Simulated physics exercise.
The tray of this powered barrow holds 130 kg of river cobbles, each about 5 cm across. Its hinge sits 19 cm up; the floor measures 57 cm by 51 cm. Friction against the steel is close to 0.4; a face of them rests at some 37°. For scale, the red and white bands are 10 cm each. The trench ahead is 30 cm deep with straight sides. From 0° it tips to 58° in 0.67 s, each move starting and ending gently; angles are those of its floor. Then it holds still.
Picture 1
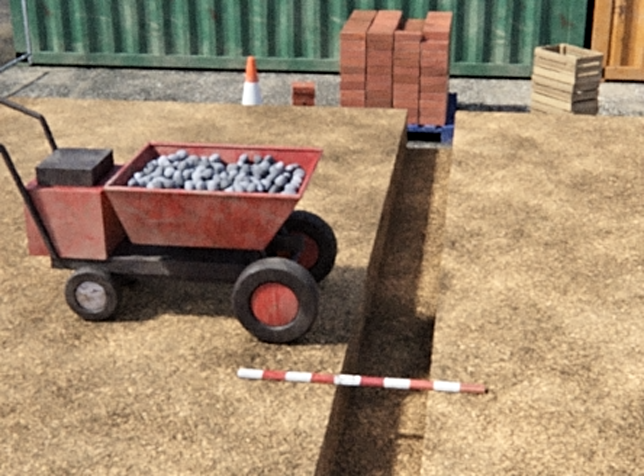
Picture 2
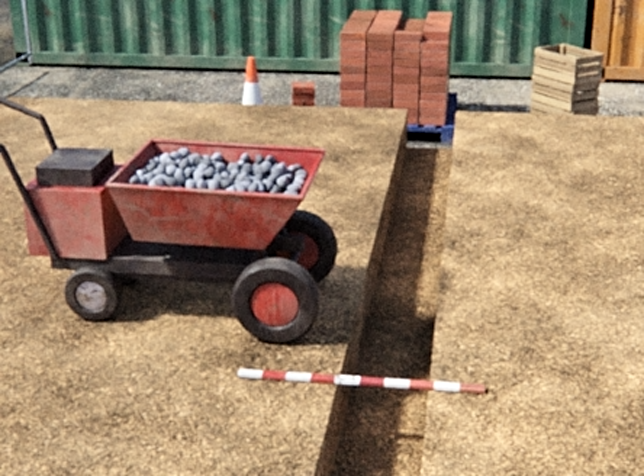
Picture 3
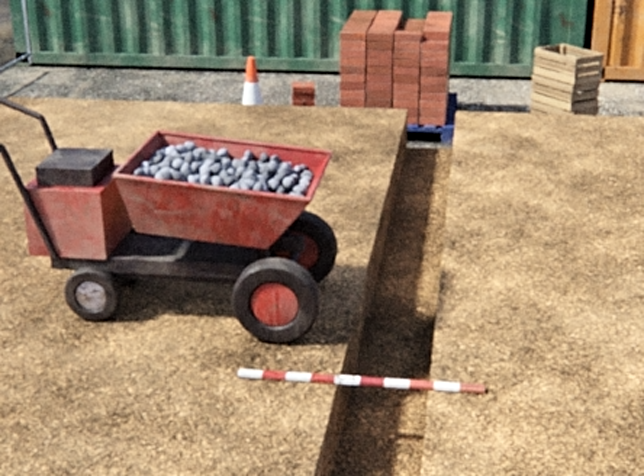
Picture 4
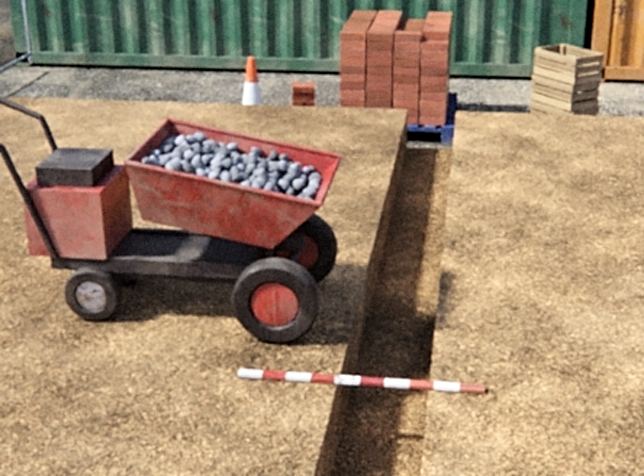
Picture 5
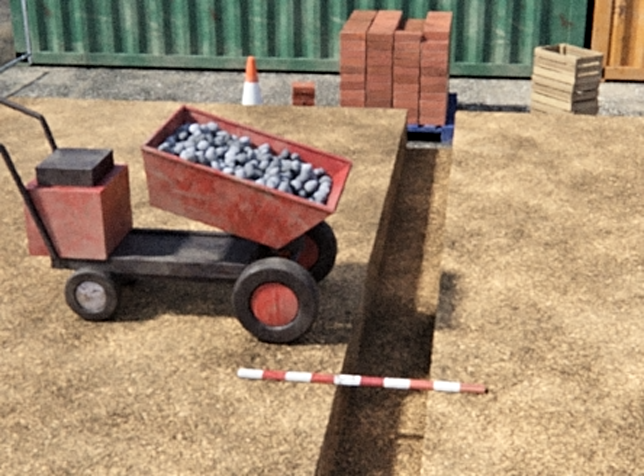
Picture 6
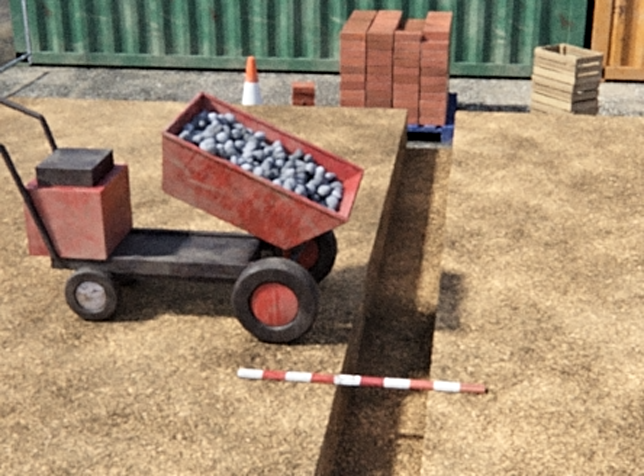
In the video, a red barrow loaded with grey stones stands beside a straight trench crossed by a red and white pole, and its tray steadily tilts up, the left end rising while the stones stay inside.
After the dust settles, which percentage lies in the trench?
Roughly 23 per cent ends in the trench.
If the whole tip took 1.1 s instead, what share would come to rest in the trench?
Then about 30 per cent.
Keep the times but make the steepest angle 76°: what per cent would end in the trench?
In that case some 35 per cent.
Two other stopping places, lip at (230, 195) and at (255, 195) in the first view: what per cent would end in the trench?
Near 55 per cent from the first place, 50 from the second.
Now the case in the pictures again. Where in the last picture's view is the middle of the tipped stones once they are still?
Near (468, 319).
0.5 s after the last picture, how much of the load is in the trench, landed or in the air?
Some 10 per cent.
Then, 0.2 s after the last picture the floor is at 49°, 100 % in the tray; the foremost stones are at (367, 229).
Then, 0.5 s after the last picture the floor is at 58°, 89 % in the tray, 9 % in the trench, 2 % past the trench; the foremost stones are at (444, 297).
Then, 0.8 s after the last picture the floor is at 58°, 50 % in the tray, 13 % in the trench, 37 % past the trench; the foremost stones are at (569, 329).
Then, 2.8 s after the last picture the floor is at 58°, 38 % in the tray, 23 % in the trench, 40 % past the trench; the foremost stones are past the picture's edge.
